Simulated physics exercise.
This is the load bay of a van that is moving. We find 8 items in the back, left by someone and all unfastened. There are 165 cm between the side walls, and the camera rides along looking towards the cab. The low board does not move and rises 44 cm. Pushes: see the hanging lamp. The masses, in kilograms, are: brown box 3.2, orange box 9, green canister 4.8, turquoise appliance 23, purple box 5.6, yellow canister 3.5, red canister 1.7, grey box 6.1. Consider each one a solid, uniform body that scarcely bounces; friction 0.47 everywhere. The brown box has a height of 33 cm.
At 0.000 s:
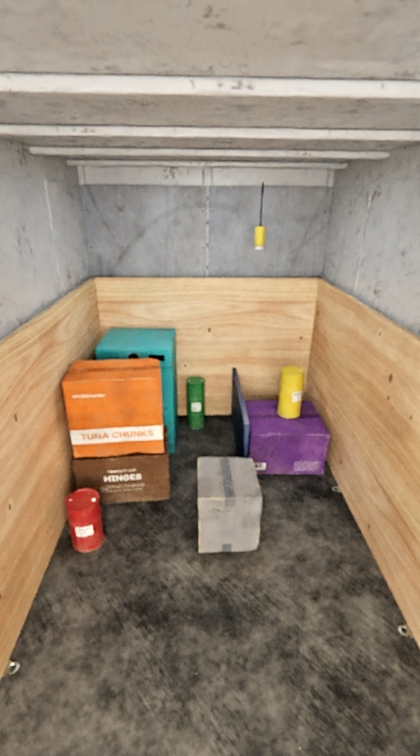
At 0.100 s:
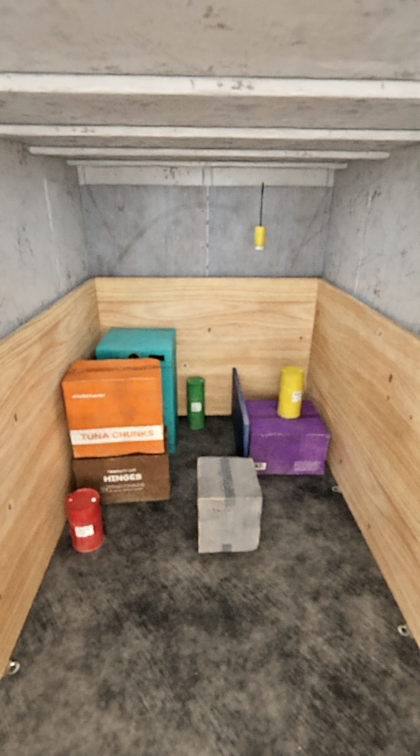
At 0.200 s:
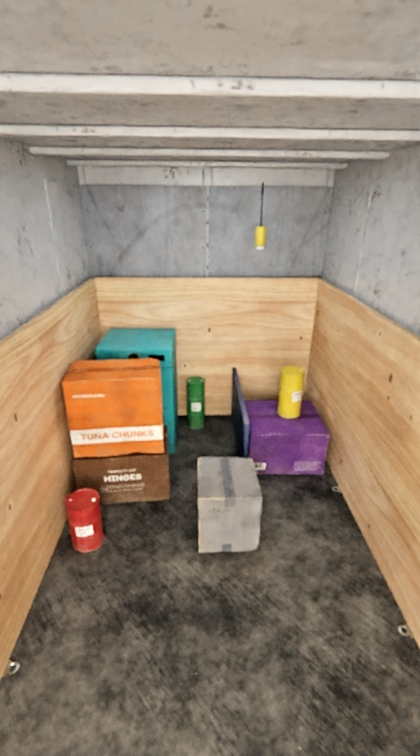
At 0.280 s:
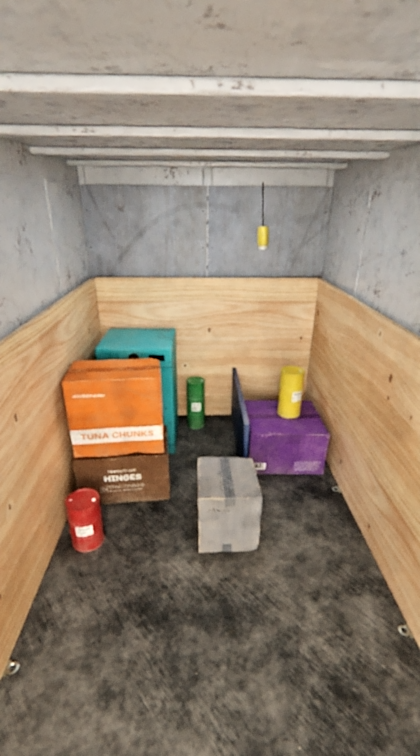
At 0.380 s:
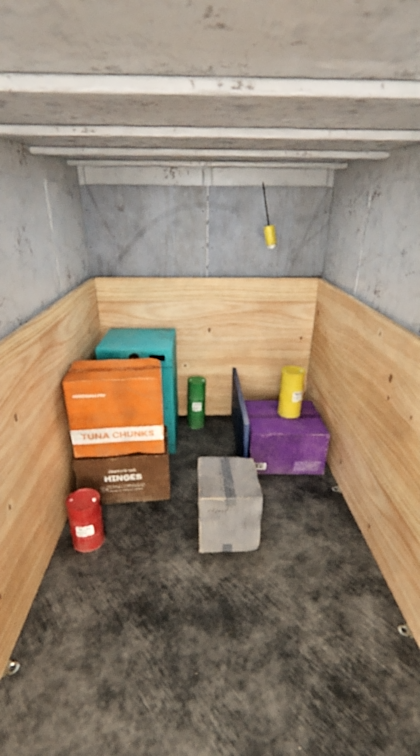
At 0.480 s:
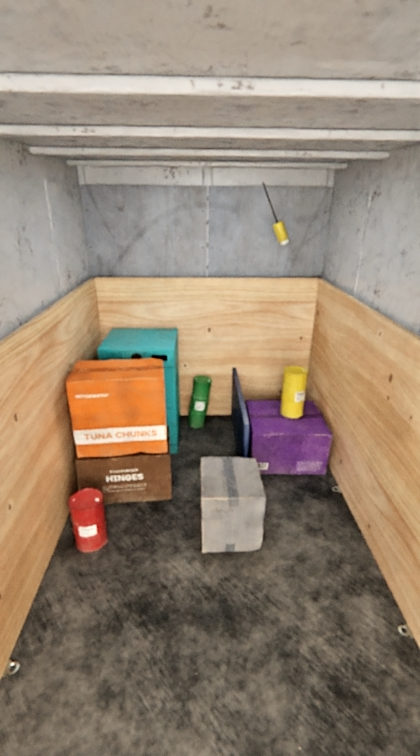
Boxes and canisters shift slightly right in a van bay as the hanging lamp swings right.
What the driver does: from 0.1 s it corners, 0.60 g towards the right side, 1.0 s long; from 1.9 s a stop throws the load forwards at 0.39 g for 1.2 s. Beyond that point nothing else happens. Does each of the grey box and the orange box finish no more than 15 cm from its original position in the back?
Grey box: No, farther; orange box: No, farther.
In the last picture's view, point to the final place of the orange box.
Near (176, 407).
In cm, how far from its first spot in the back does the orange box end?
Some 34 cm.
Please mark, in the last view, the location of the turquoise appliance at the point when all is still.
Roughly at (174, 395) in the last picture.
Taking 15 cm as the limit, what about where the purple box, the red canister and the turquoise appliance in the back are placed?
Well, the purple box remains where it was; the red canister winds up somewhere else; and the turquoise appliance winds up somewhere else.
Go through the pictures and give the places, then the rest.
Steady run; grey box (227, 502); orange box (118, 407), in the first picture.
Steady run; purple box (281, 435), in the second picture.
Push 0.24 g right; yellow canister (290, 392); red canister (85, 520), in the third picture.
Push 0.43 g right; brown box (125, 464); green canister (196, 403), in the fourth picture.
Push 0.60 g right; purple box (282, 435), in the fifth picture.
Push 0.60 g right; grey box (230, 502); orange box (122, 407) slid 2 cm, in the sixth picture.
After 0.68 s, push 0.60 g right; orange box slid 10 cm near (136, 406); grey box slid 9 cm near (243, 502); green canister leaning 34°.
After 0.98 s, push 0.29 g right; orange box slid 34 cm near (177, 407); grey box slid 28 cm near (279, 502); green canister leaning 24°.
After 1.78 s, steady run; orange box slid 40 cm near (188, 406); grey box slid 36 cm near (293, 502); green canister leaning 23°.
At rest (4.4 s), not toppled but over 15 cm from the start, brown box, orange box, turquoise appliance, yellow canister, red canister and grey box; the other 2 in place, give or take 15 cm. In the last view, grey box near (293, 502), orange box near (176, 407).
